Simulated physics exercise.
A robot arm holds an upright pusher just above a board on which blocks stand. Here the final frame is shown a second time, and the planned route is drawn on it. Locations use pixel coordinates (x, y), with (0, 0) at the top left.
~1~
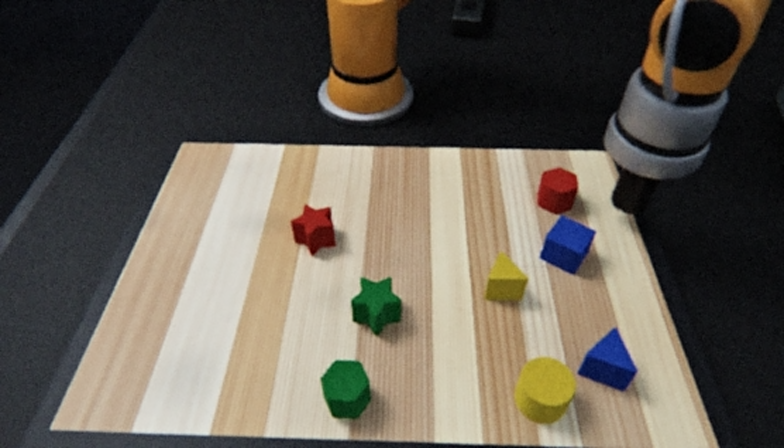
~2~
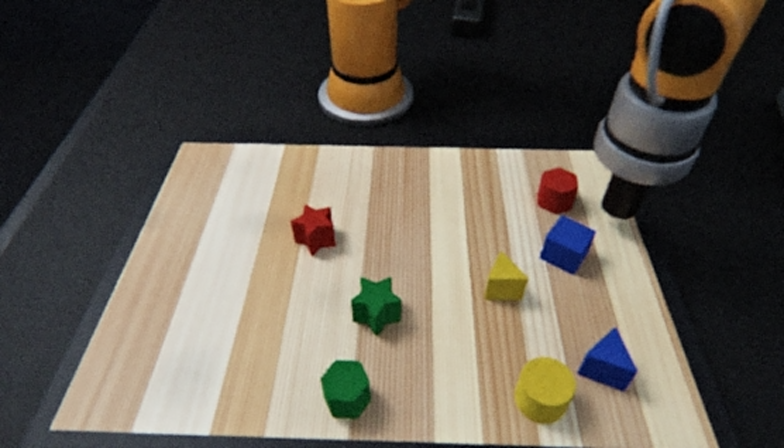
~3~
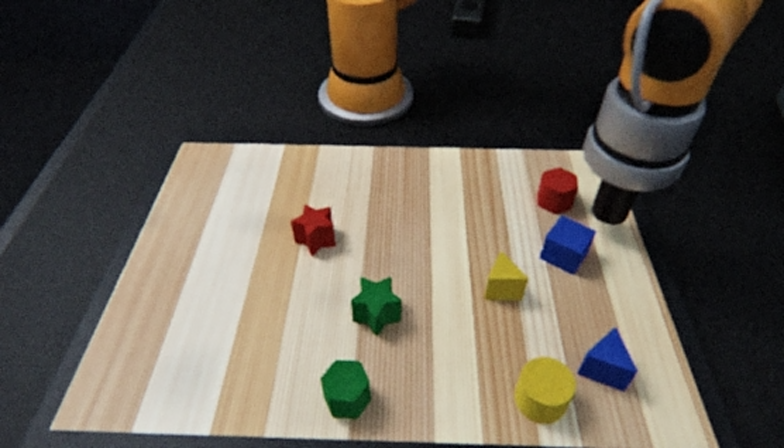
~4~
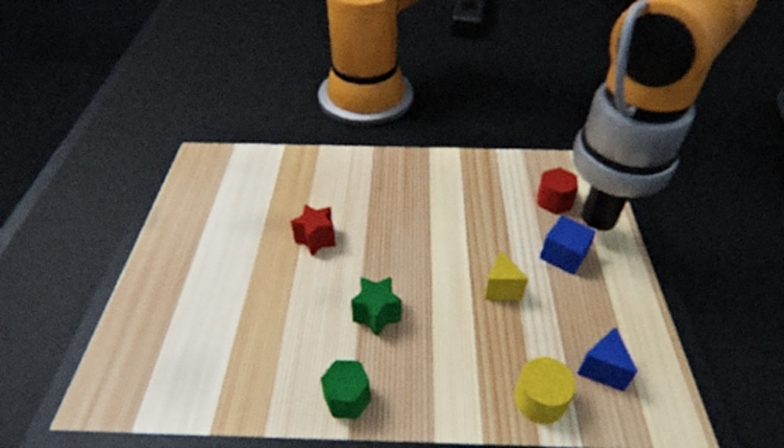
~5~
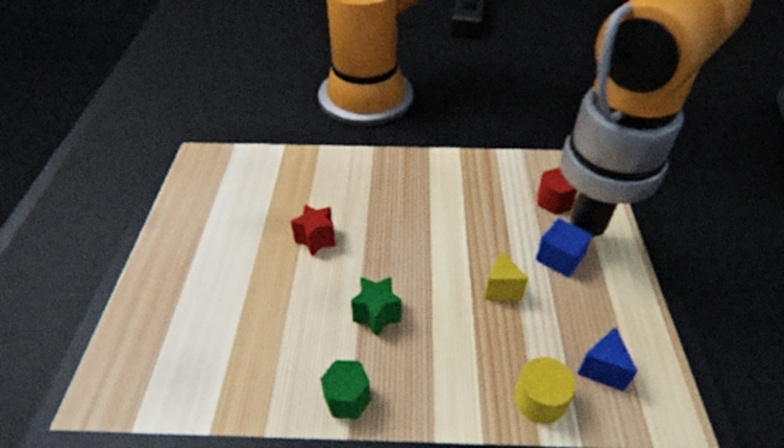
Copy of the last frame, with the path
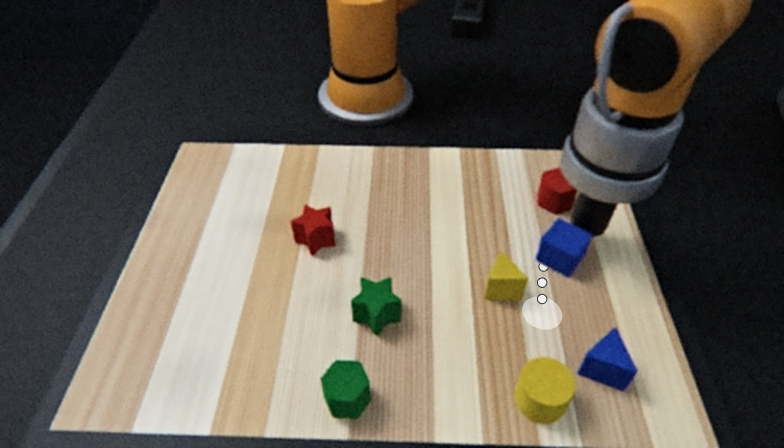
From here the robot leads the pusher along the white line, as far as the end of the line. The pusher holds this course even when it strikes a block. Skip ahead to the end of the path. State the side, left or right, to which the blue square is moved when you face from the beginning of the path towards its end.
That's a shift to the right.
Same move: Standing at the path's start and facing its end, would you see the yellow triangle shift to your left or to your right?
Slides right.
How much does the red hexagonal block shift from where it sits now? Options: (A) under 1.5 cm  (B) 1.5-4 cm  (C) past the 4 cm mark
The one that fits is A, under 1.5 cm.
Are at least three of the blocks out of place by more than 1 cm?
I'd say no.
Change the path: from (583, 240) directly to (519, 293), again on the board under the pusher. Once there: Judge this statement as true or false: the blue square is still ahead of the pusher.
That statement is accurate.
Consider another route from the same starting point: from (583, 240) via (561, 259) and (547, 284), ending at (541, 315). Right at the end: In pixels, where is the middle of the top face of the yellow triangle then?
The yellow triangle ends near (474, 279).
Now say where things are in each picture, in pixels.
Pusher tip (628, 202); block tops, yellow triangle (506, 269); red hexagonal block (561, 179); blue square (571, 234), in the first picture.
Pusher (619, 208); blocks unchanged, in the second picture.
Pusher (609, 213); blocks unchanged, in the third picture.
Pusher (599, 218); blocks unchanged, in the fourth picture.
Pusher (589, 224); yellow triangle (506, 269); red hexagonal block (561, 179); blue square (567, 236), in the fifth picture.
Path on the board, from (583, 240) through (553, 253) and (542, 280) to (542, 313).
On the path given first. One third of the way, pusher (558, 238); blue square (536, 251).
Two thirds of the way, pusher (547, 265); yellow triangle (484, 278); blue square (516, 273), turned 30° clockwise.
At the end, pusher (547, 297); yellow triangle (474, 280), turned 40° clockwise; red hexagonal block in place; blue square (507, 288), turned 55° clockwise.
